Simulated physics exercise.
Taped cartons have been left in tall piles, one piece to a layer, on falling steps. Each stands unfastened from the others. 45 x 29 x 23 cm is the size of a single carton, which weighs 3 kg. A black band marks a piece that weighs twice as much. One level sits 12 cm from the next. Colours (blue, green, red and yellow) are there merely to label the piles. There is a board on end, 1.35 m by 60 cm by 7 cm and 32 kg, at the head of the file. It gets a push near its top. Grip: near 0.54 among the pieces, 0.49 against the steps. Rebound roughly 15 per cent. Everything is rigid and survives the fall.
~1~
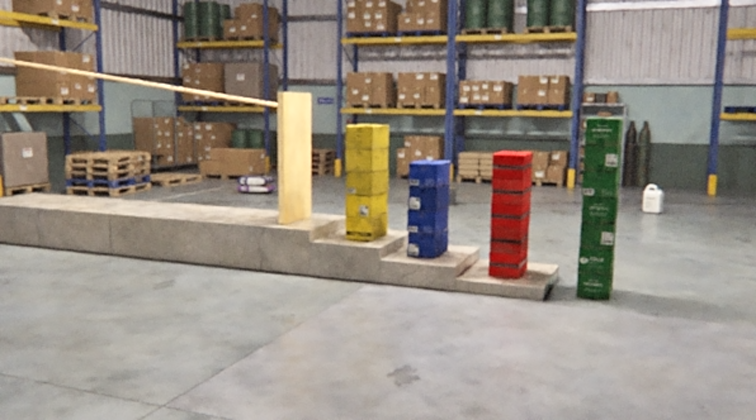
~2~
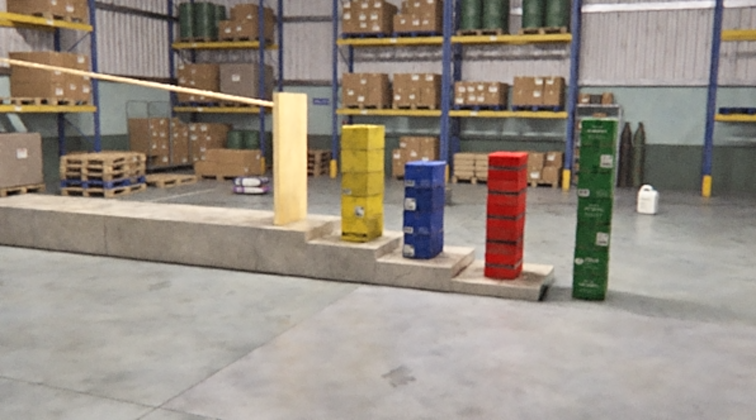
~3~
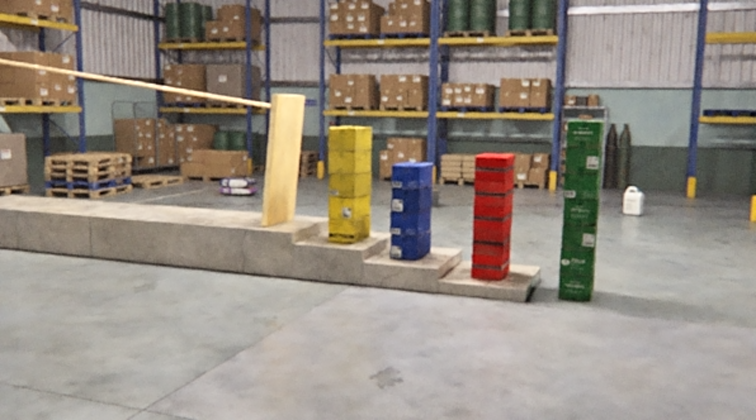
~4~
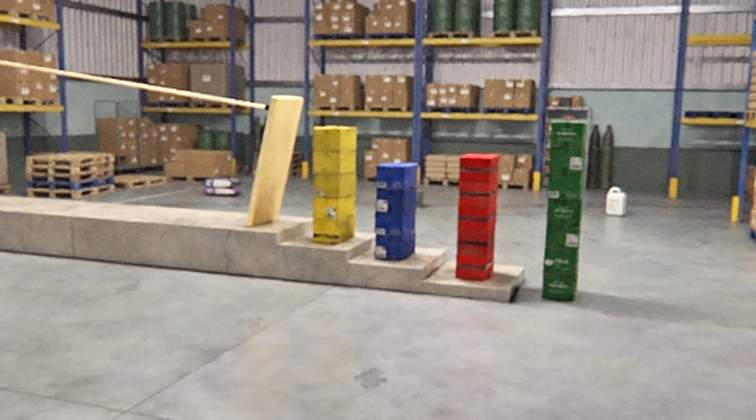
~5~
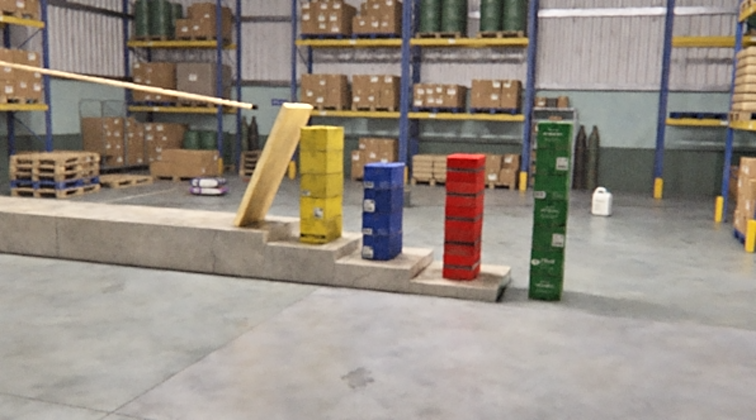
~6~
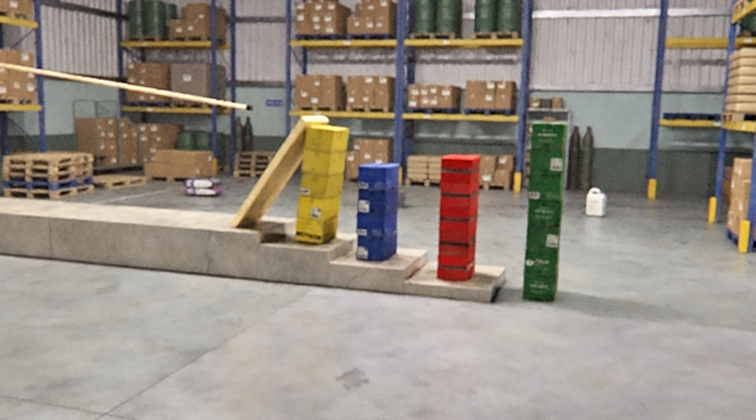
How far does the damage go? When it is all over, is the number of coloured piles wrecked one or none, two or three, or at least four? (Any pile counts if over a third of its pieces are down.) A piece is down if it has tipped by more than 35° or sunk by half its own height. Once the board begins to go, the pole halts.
The wreck count is at least four.
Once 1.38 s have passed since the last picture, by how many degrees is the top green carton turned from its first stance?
It sits at about 10 degrees.
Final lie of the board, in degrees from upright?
80°, roughly.
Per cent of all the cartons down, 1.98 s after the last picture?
100 per cent.
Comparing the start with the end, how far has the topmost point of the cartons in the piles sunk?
I'd put it at around 85 cm.
Then, 0.52 s after the last picture, board 69° from upright; 5 of the 21 cartons down; top yellow carton leaning 22°, 14 cm lower; top blue carton leaning 22°.
Then, 1.38 s after the last picture, board 78° from upright; 14 of the 21 cartons down; top blue carton leaning 37°, 25 cm lower; top yellow carton leaning 36°, 42 cm lower.
Then, 1.98 s after the last picture, board 78° from upright; 21 of the 21 cartons down; top red carton on its side; top green carton leaning 61°, 1.01 m lower.
At rest, board 78° from upright; 21 of the 21 cartons down; top red carton on its side; top green carton on its side. Wrecked, blue, green, red and yellow. As the last picture would show them, middles, top red carton near (636, 256).
